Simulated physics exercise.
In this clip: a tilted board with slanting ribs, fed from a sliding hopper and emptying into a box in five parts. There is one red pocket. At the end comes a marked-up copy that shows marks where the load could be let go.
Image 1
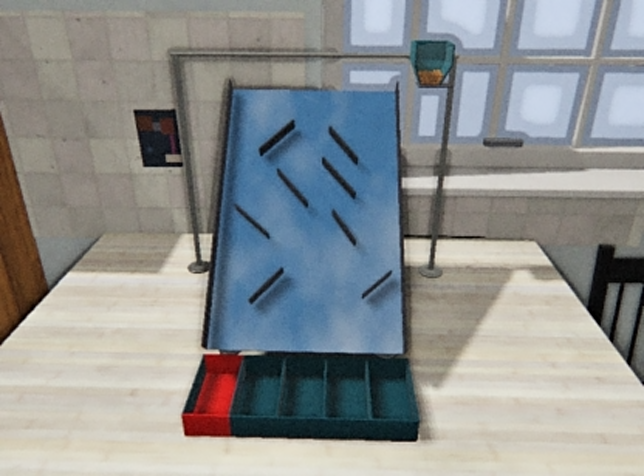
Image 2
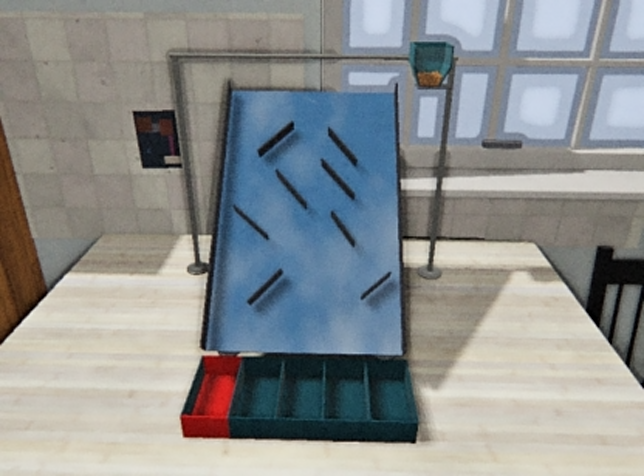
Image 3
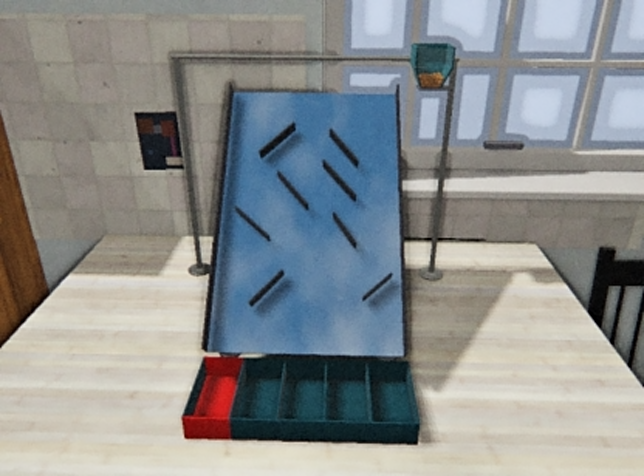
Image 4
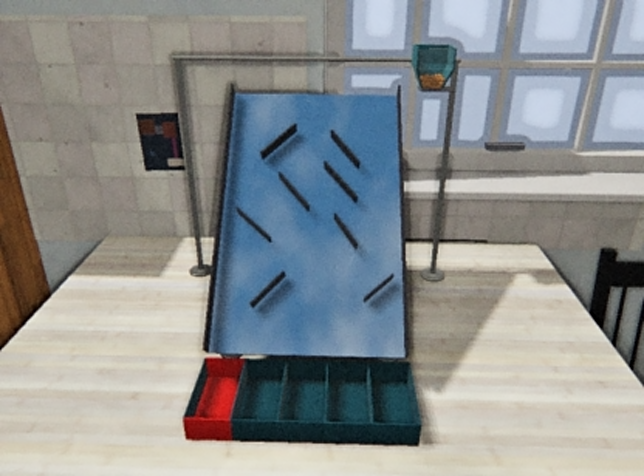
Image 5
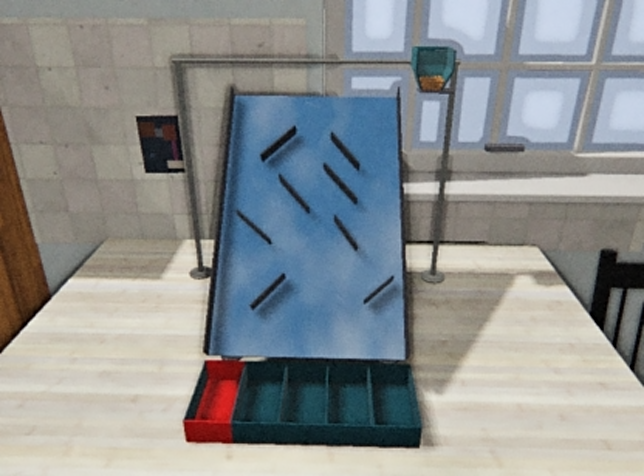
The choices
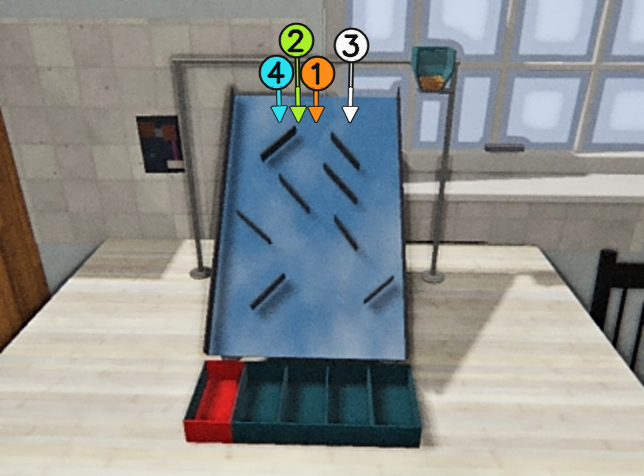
Tilted blue board with slanting ribs standing still on a pale table, a small filled hopper above right, one red pocket below left.
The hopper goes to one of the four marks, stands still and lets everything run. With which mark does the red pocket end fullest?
Use mark 4.
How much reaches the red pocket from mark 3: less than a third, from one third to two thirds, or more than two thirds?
It is less than a third.
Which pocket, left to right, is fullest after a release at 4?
The first from the left.
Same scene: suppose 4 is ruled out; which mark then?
2 it is.
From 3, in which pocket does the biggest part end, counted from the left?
The fifth from the left.
On the marked copy, mark 1 meets the board at (316, 116); mark 2 meets the board at (298, 116); mark 3 meets the board at (350, 116); mark 4 meets the board at (279, 116).
With 1, just a few in the red pocket, almost all in other pockets, just a few outside the box.
With 2, roughly half in the red pocket, roughly half in other pockets, just a few held on the board, just a few outside the box.
With 3, not one piece in the red pocket, almost all in other pockets.
With 4, the larger part in the red pocket, about a tenth in other pockets, just a few outside the box.
